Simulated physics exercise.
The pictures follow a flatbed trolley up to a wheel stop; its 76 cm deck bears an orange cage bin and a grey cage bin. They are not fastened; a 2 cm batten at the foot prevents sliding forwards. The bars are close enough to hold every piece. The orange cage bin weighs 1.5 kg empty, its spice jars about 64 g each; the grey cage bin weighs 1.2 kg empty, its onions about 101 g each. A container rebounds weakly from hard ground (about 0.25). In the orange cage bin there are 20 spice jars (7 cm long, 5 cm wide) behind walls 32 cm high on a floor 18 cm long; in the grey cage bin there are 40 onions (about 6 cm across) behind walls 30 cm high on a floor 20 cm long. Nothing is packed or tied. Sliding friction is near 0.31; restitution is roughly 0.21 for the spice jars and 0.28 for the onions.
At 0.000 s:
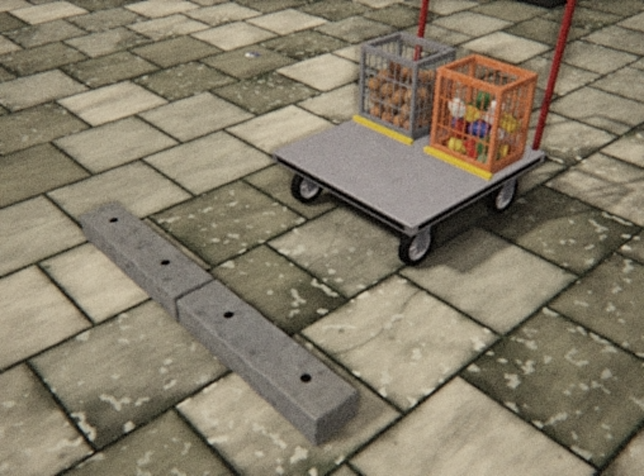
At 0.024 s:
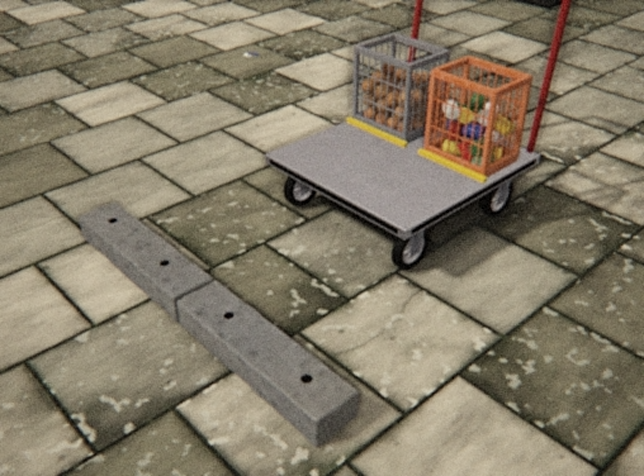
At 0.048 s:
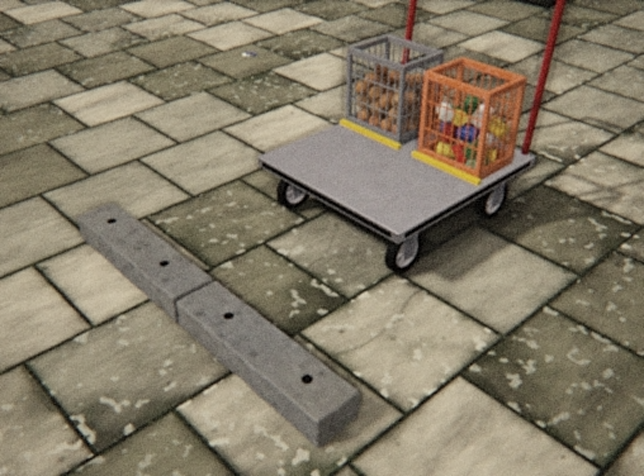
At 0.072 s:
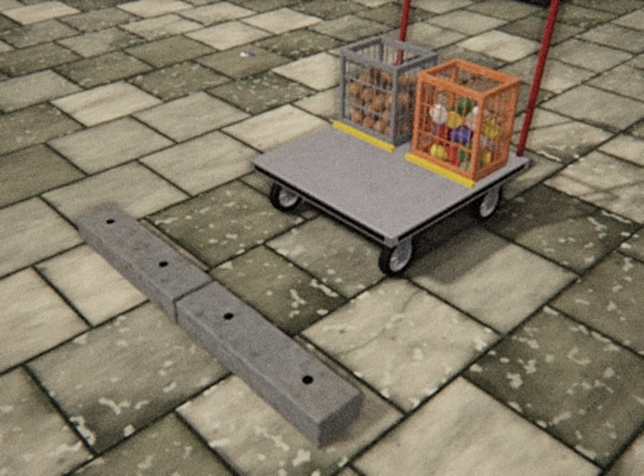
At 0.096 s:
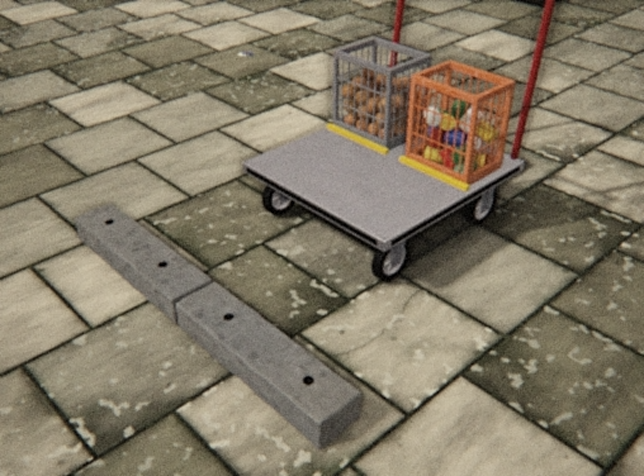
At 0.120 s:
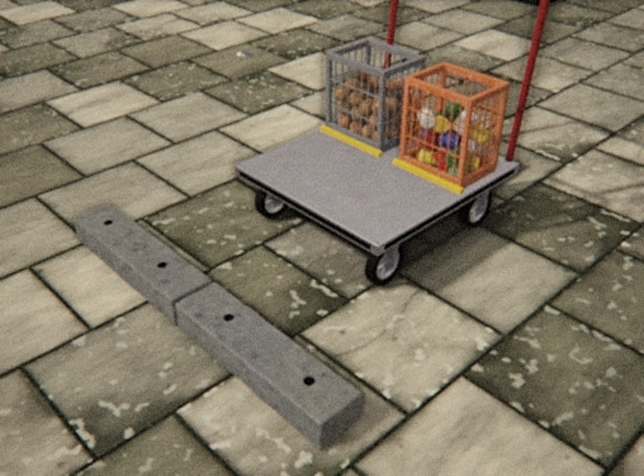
On stone paving, a flatbed trolley carrying two filled cage bins rolls slowly leftwards nearer a low block.
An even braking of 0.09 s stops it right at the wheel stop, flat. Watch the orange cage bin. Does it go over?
At this speed the orange cage bin keeps its feet.
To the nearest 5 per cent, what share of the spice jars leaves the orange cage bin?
About 0 per cent.
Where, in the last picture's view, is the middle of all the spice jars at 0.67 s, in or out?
Near (374, 183).
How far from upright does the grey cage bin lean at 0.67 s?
It leans some 0°.
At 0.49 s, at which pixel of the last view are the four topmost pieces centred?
Around (297, 114).
After 0.37 s, it starts to lose speed.
After 0.49 s, the orange cage bin leans 5° with 0 of 20 out and the grey cage bin leans 5° with 0 of 40 out.
After 0.67 s, the orange cage bin is upright with 0 of 20 out and the grey cage bin is upright with 0 of 40 out.
Outcome (at 0.91 s), the orange cage bin is upright with 0 of 20 out and the grey cage bin is upright with 0 of 40 out. Greatest lean of the orange cage bin, 5°.
